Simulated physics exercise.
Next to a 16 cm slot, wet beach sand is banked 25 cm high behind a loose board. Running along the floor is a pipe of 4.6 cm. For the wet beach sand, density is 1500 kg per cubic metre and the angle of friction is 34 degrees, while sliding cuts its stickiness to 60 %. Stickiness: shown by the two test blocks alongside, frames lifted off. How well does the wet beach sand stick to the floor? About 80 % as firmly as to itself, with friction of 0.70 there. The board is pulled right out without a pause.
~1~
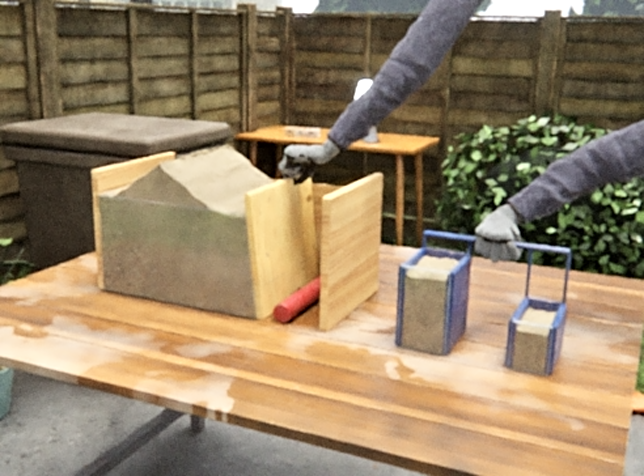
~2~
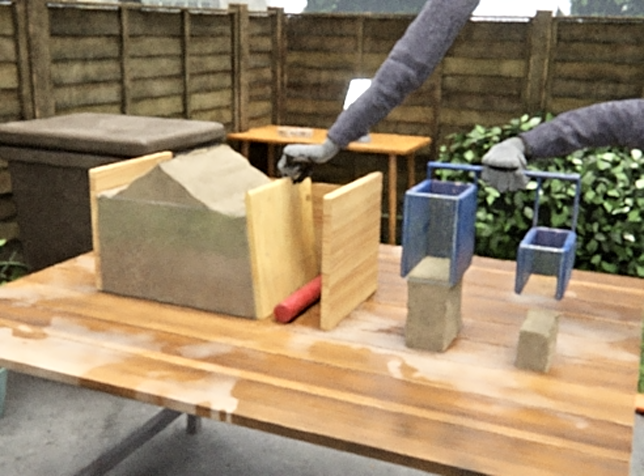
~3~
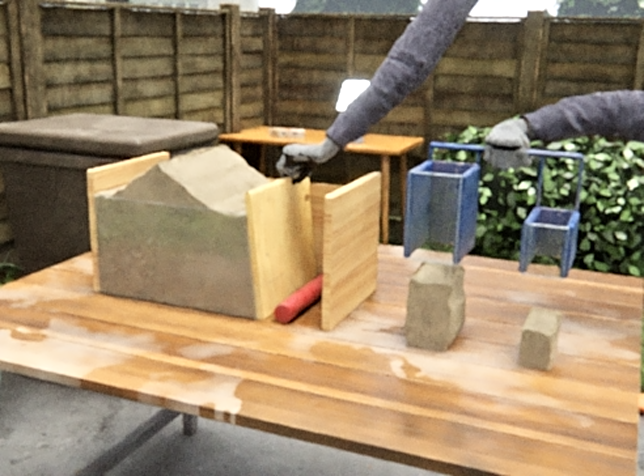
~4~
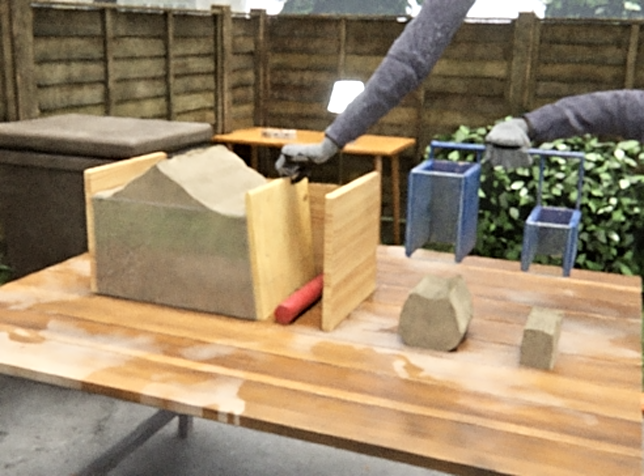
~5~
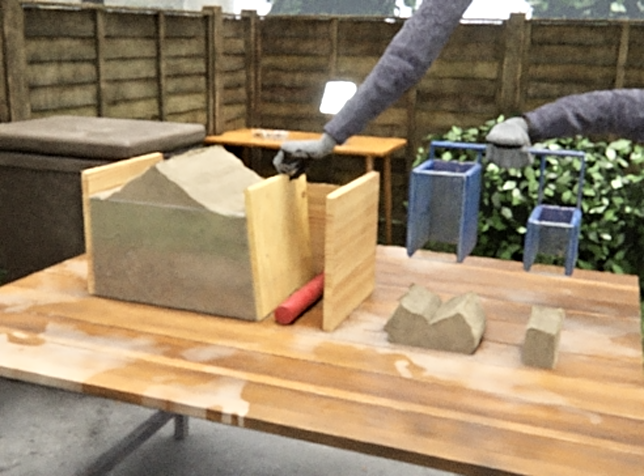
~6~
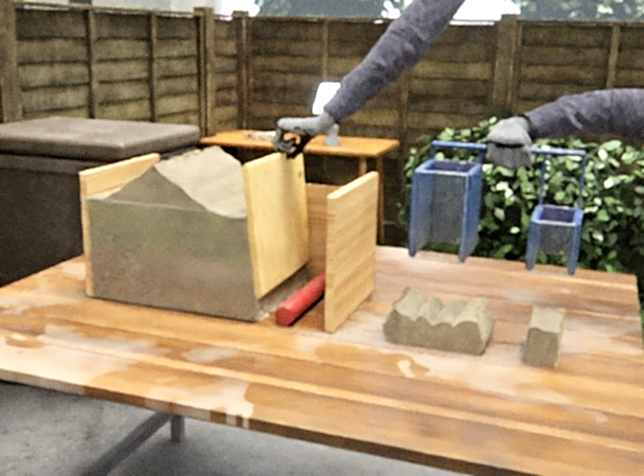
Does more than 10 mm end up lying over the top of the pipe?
Yes.
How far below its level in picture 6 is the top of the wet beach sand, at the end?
I'd put it at close to 2.5 cm.
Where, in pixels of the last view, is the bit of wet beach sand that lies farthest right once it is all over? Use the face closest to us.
Position: Approx. (283, 287).
Last picture + 0.25 s, the face still stands and nothing lies on the pipe.
Last picture + 0.52 s, the face still stands and nothing lies on the pipe.
Last picture + 0.82 s, the fallen stuff reaches 24 % of the way across and nothing lies on the pipe.
Last picture + 1.11 s, the fallen stuff reaches 38 % of the way across and 4.2 cm lies on the pipe.
Last picture + 1.15 s, the fallen stuff reaches 38 % of the way across and 4.2 cm lies on the pipe.
